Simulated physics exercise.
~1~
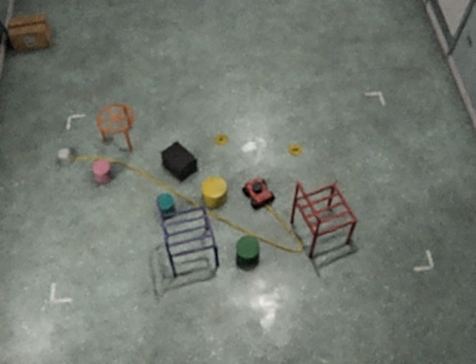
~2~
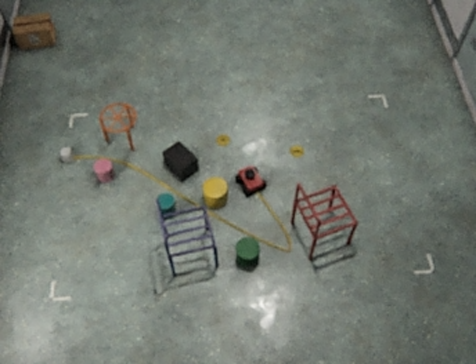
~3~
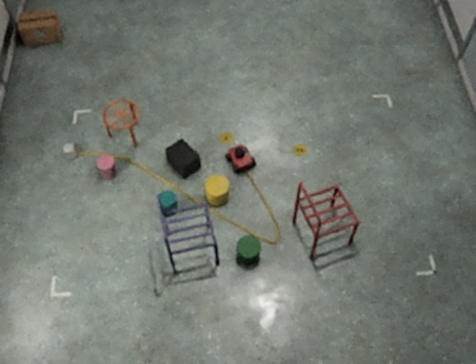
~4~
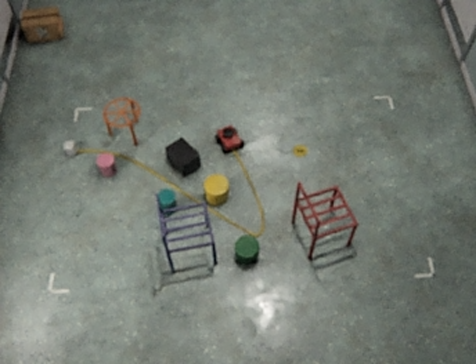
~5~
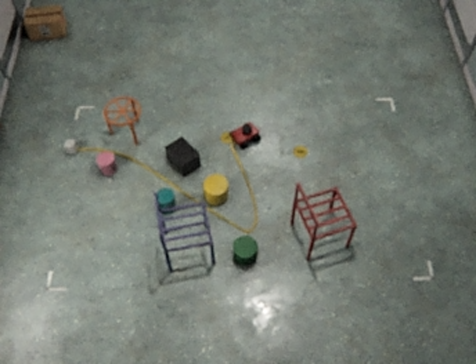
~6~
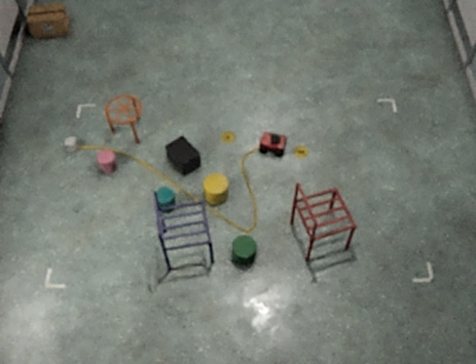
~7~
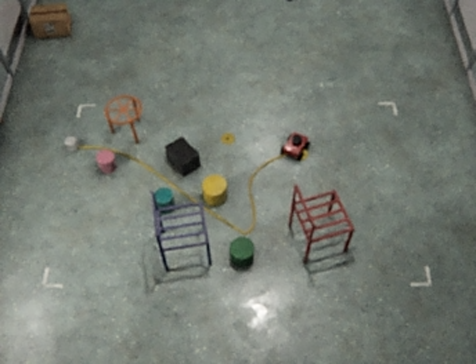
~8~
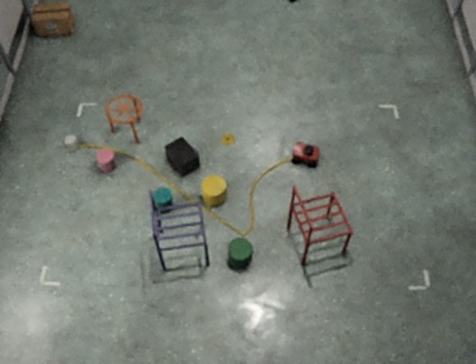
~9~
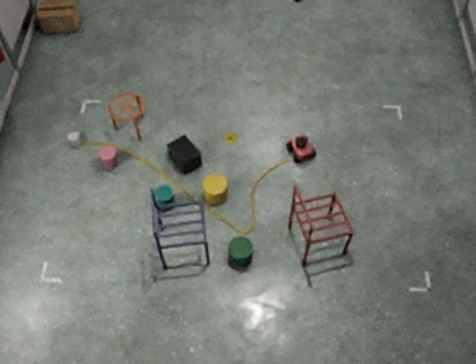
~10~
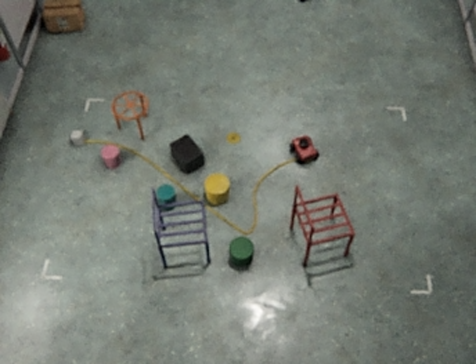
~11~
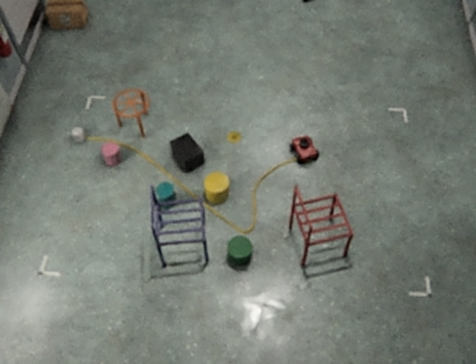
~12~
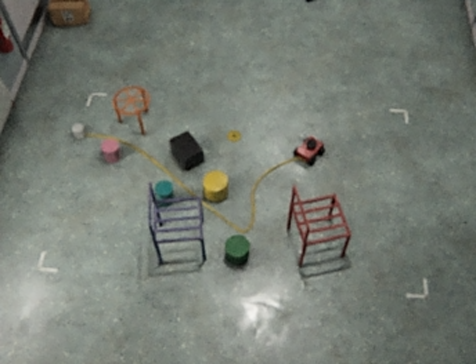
A red cart trailing a yellow lead drives up and left, then right, and stops.
